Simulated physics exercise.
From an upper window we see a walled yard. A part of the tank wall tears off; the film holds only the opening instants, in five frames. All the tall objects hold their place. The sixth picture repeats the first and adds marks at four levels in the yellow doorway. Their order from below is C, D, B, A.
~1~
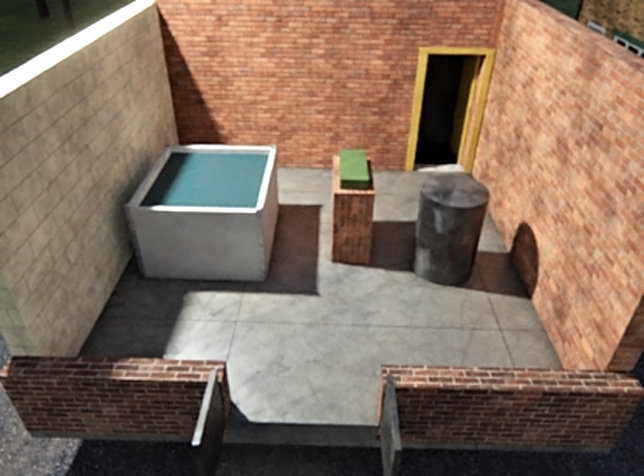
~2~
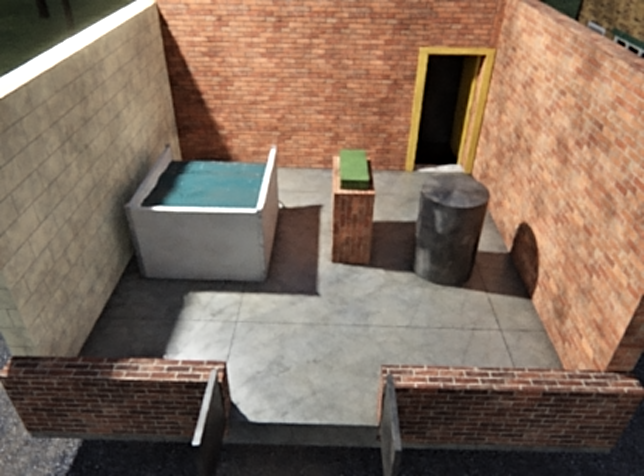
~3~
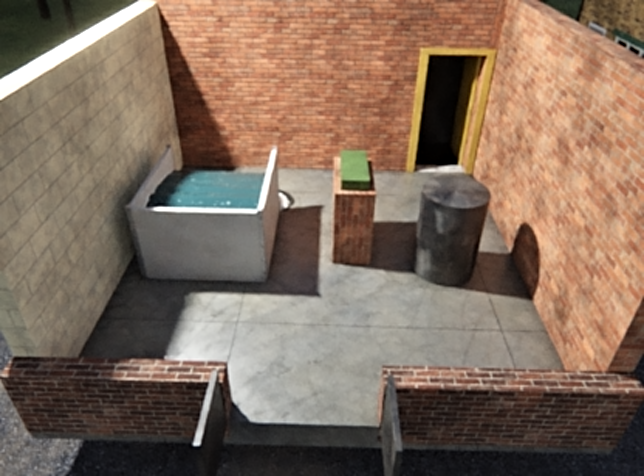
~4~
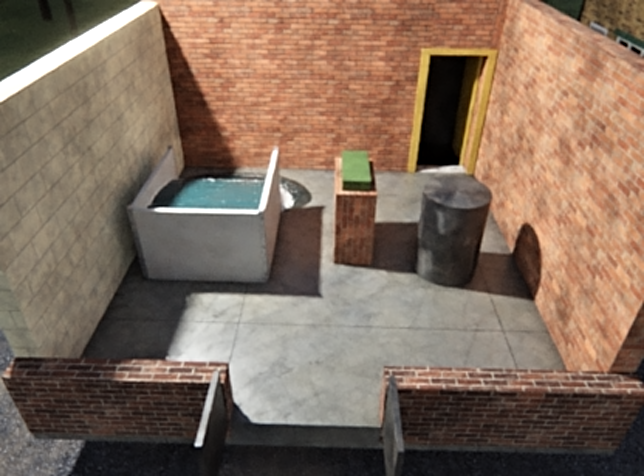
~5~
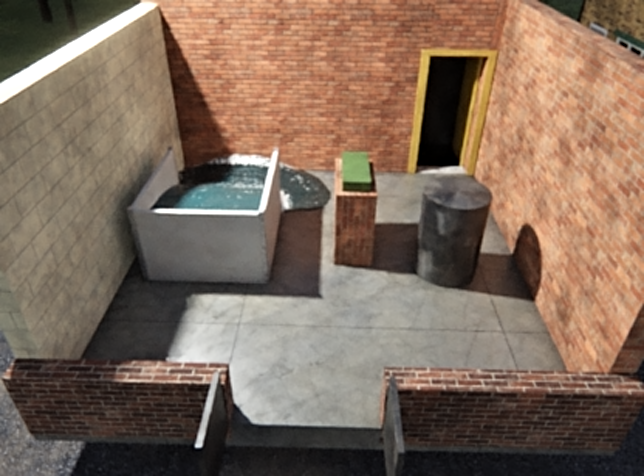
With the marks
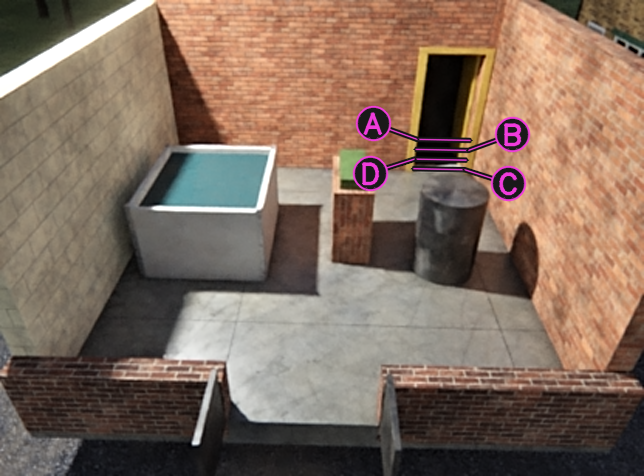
In a brick-walled yard with a yellow doorway, the back side of a pale tank dropped away, and water poured out behind it, spreading across the ground along the back wall and rightward toward a brick pillar.
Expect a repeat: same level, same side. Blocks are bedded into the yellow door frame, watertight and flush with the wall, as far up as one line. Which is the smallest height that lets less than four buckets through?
Take D.
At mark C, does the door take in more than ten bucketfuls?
Yes, clearly.
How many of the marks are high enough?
Three.
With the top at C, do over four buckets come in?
Yes.
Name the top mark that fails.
C.
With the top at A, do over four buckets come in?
No, that is safe.
In magenta, A at (443, 139); B at (442, 149); C at (438, 169); D at (440, 159); from the bottom up C, D, B, A.
For mark A, nothing gets over.
For mark B, nothing gets over.
For mark C, dozens of bucketfuls pour in.
For mark D, a bucket or two gets in.
